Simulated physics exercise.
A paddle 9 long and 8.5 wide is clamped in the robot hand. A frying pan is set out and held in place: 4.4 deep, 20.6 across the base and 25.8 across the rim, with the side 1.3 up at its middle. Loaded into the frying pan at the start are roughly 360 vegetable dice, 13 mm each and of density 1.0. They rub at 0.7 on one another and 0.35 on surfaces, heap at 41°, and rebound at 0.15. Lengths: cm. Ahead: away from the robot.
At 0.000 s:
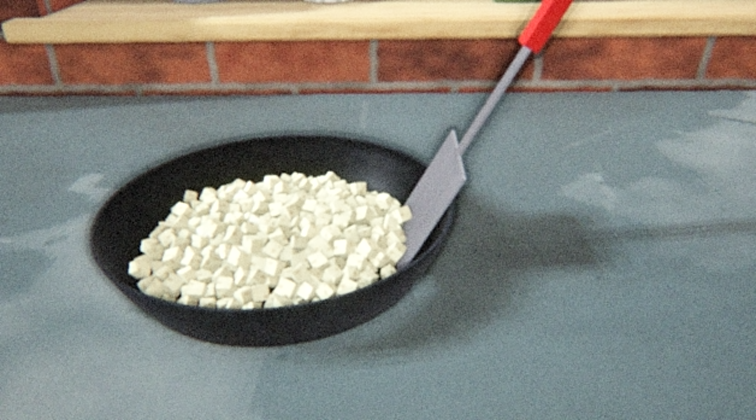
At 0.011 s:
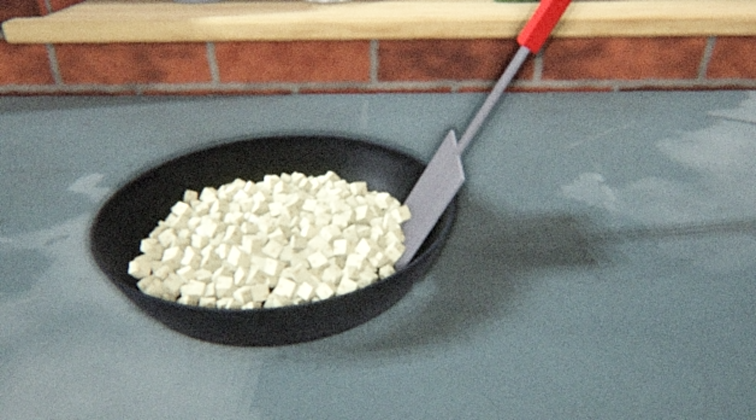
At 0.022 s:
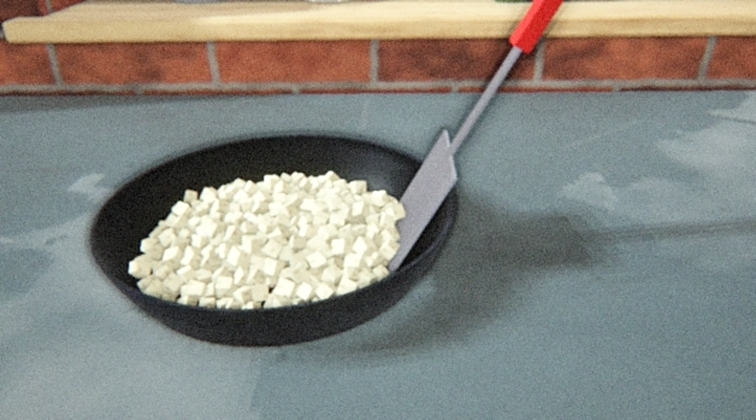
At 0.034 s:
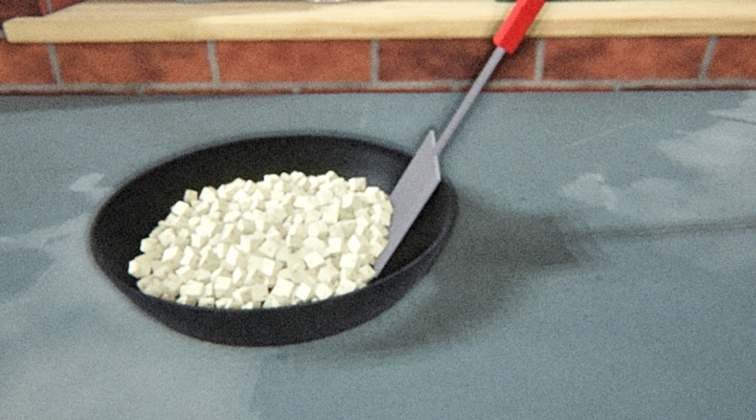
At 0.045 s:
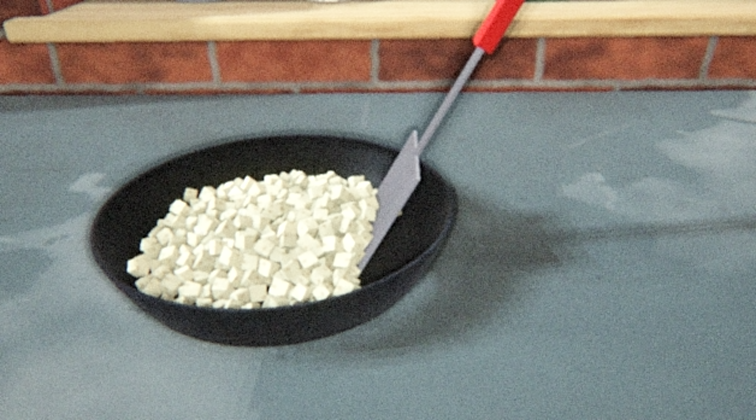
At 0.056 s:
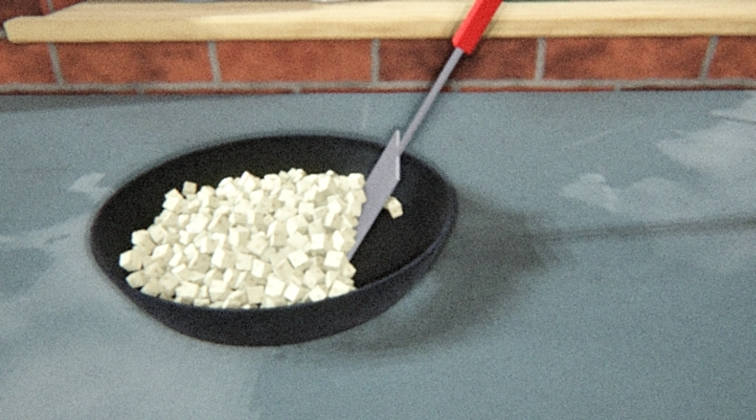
The clip shows a red-handled spatula moving left through a black pan of pale cubes on a grey surface, pushing the pile toward the left side as one cube slips to the right of the blade.
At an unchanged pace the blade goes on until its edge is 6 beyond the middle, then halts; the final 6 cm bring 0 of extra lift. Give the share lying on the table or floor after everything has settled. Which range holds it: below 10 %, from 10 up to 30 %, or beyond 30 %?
The range from 10 up to 30 %.
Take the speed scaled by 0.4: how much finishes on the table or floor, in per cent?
About 0 per cent.
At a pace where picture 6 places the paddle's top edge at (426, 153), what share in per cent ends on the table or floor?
My guess is around 5 percent.
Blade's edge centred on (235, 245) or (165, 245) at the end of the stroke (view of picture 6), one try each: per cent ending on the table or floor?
Roughly 5 and 35 per cent.
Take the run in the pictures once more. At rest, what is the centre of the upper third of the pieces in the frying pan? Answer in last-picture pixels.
Around (169, 209).
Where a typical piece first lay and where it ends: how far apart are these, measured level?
Near 6 cm, measured level.
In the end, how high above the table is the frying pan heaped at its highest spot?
Some 6.0 cm above the table.
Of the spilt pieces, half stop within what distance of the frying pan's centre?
Close to 20 cm from the centre.
By 0.08 s, sloping 61°, highest piece 7 above the table; 359 in the frying pan.
By 0.11 s, sloping 61°, highest piece 8 above the table; 359 in the frying pan.
By 0.32 s, sloping 61°, highest piece 6 above the table; 310 in the frying pan, 39 on the table or floor, 10 on the blade or in flight.
By 1.37 s, sloping 61°, highest piece 6 above the table; 308 in the frying pan, 51 on the table or floor.
Final count, 308 in the frying pan, 51 on the table or floor. That is 14 % on the table or floor.
